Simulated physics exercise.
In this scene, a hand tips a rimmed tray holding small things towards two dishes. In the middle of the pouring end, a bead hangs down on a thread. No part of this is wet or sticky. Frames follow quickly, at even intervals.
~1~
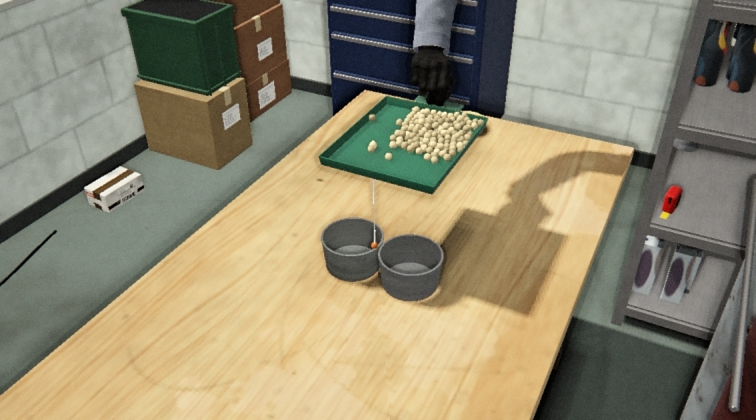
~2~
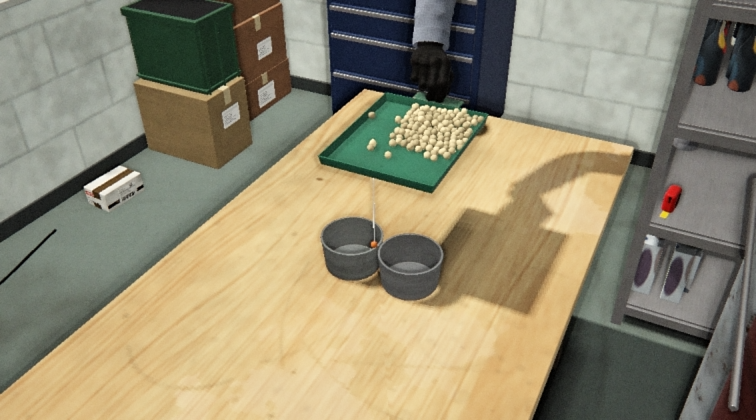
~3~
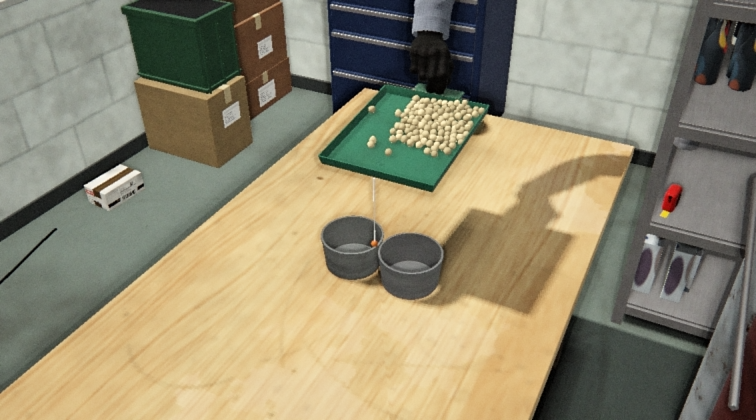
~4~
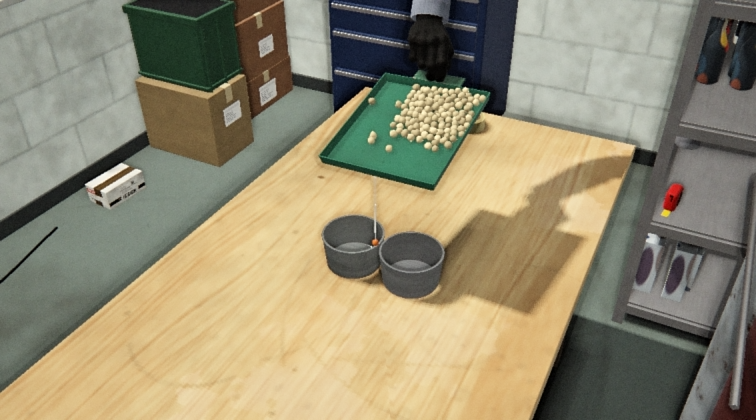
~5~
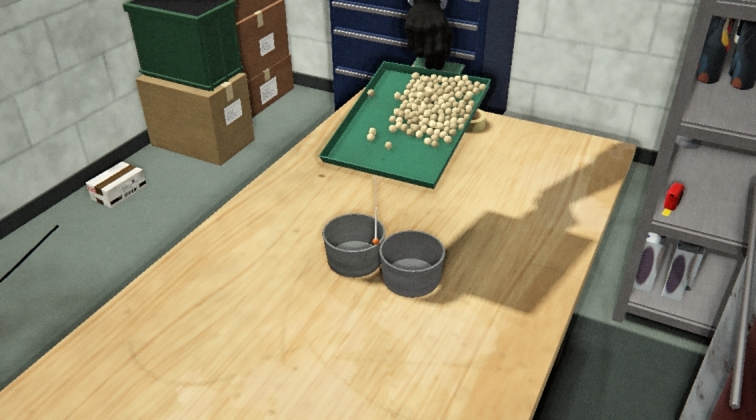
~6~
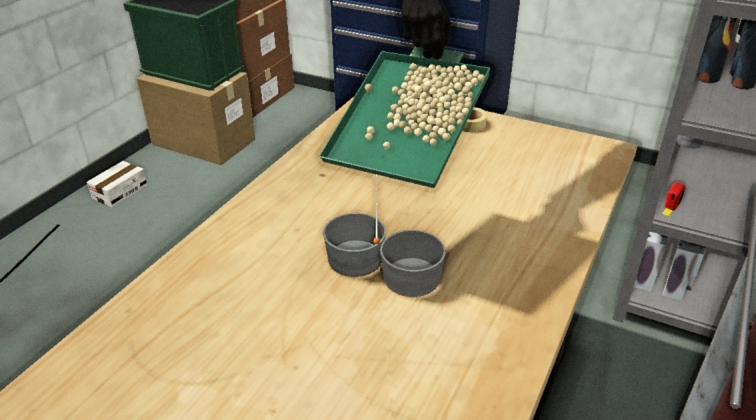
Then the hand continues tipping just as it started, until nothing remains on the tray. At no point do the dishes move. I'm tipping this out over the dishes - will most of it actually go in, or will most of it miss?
The caught share falls below half.
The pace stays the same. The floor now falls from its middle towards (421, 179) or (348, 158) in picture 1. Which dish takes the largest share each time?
For the first place it's the right-side dish, for the second the left-side dish.
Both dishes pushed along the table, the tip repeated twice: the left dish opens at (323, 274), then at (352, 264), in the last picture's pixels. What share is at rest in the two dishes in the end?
Near 60 % and 60 %.
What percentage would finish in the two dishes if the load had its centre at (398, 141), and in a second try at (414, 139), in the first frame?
First about 0, then 0 per cent.
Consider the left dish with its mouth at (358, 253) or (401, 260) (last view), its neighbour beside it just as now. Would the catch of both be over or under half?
With the first shift the pair saves less than a half; with the second, less than a half.
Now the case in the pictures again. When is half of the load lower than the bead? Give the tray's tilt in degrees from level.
Close to 110 degrees, I reckon.
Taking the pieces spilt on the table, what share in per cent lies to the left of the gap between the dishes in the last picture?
It works out to some 90 per cent.
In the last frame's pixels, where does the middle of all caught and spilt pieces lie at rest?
About (321, 307).
Shortly afterwards, tray tipped steeply; the bulk on the tray; only a few outside both; near a quarter in the air.
Next, tray tipped past a quarter turn; near half on the tray; near a third outside both; a little in the air.
Some moments later, tray tipped past a quarter turn; only a few in the left dish; all but a few outside both.
In the end, tray tipped past a quarter turn; none at all in the right dish; only a few in the left dish; all but a few outside both.
